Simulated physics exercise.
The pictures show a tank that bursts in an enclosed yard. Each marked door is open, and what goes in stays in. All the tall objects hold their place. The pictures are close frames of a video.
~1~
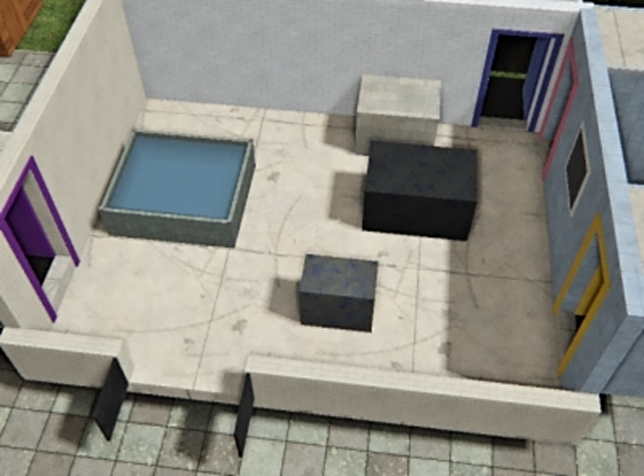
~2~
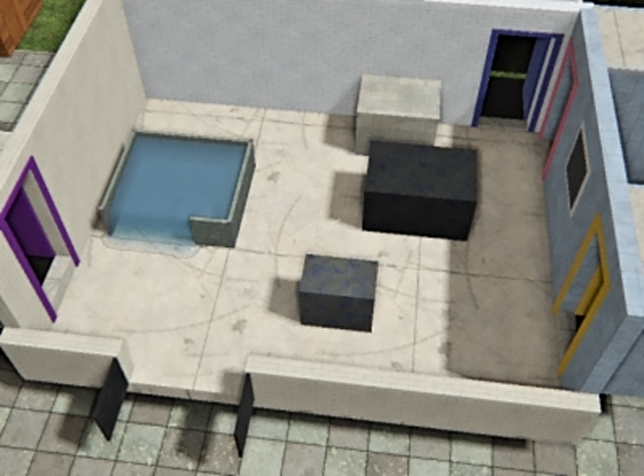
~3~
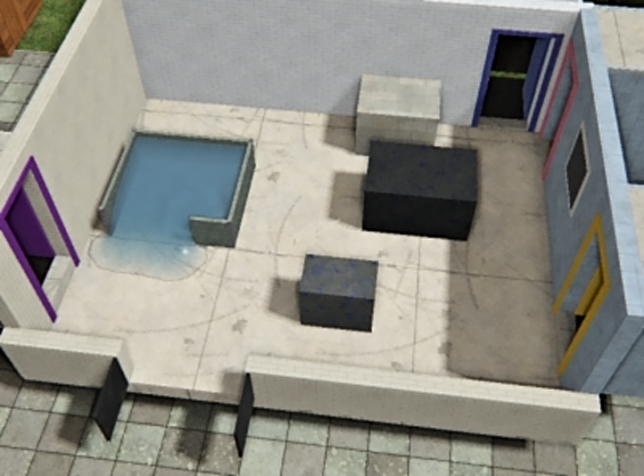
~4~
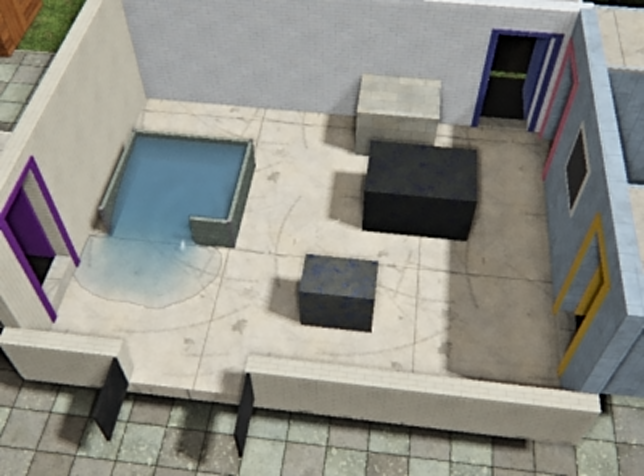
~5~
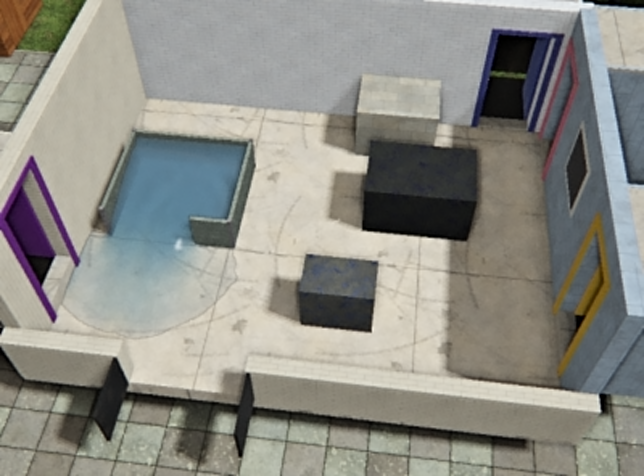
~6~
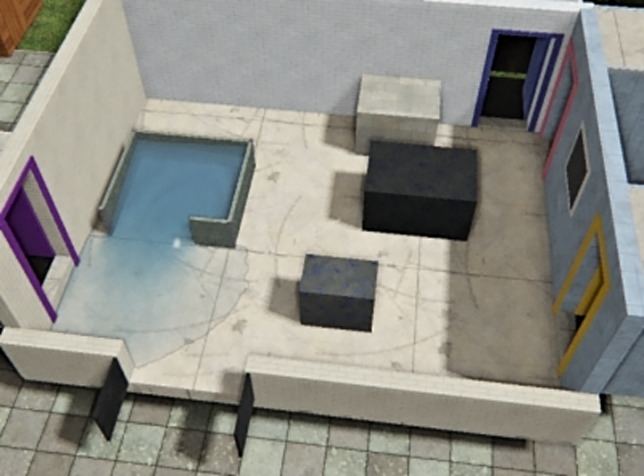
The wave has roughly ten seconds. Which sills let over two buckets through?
In the end: The yellow door admits no more than that; the pink door admits no more than that; the purple door admits no more than that; the blue door admits no more than that.
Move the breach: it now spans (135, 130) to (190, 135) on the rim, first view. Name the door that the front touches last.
The yellow door.
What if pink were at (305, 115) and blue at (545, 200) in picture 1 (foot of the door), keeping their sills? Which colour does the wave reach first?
It is the purple door.
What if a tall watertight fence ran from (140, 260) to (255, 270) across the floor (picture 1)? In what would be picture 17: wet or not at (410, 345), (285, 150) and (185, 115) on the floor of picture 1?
In that order: Dry, no water, dry.
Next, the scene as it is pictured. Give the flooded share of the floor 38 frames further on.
Some 55 per cent.
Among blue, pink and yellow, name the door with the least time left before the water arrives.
That is the yellow-painted one.
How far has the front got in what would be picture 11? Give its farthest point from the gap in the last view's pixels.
Around (239, 378).
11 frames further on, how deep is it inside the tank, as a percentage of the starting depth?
Roughly 42 per cent.
A moment on, water covers 20 % of the floor; the yellow door not reached, the pink door not reached, the purple door wet at the sill, nothing in, the blue door not reached.
Next, water covers 20 % of the floor; the yellow door not reached, the pink door not reached, the purple door wet at the sill, nothing in, the blue door not reached.
Then, water covers 30 % of the floor; the yellow door not reached, the pink door not reached, the purple door under two buckets in, the blue door not reached.
Later, water covers 55 % of the floor; the yellow door wet at the sill, nothing in, the pink door not reached, the purple door under two buckets in, the blue door not reached.
In the end, water covers 85 % of the floor; the yellow door wet at the sill, nothing in, the pink door wet at the sill, nothing in, the purple door under two buckets in, the blue door under two buckets in.
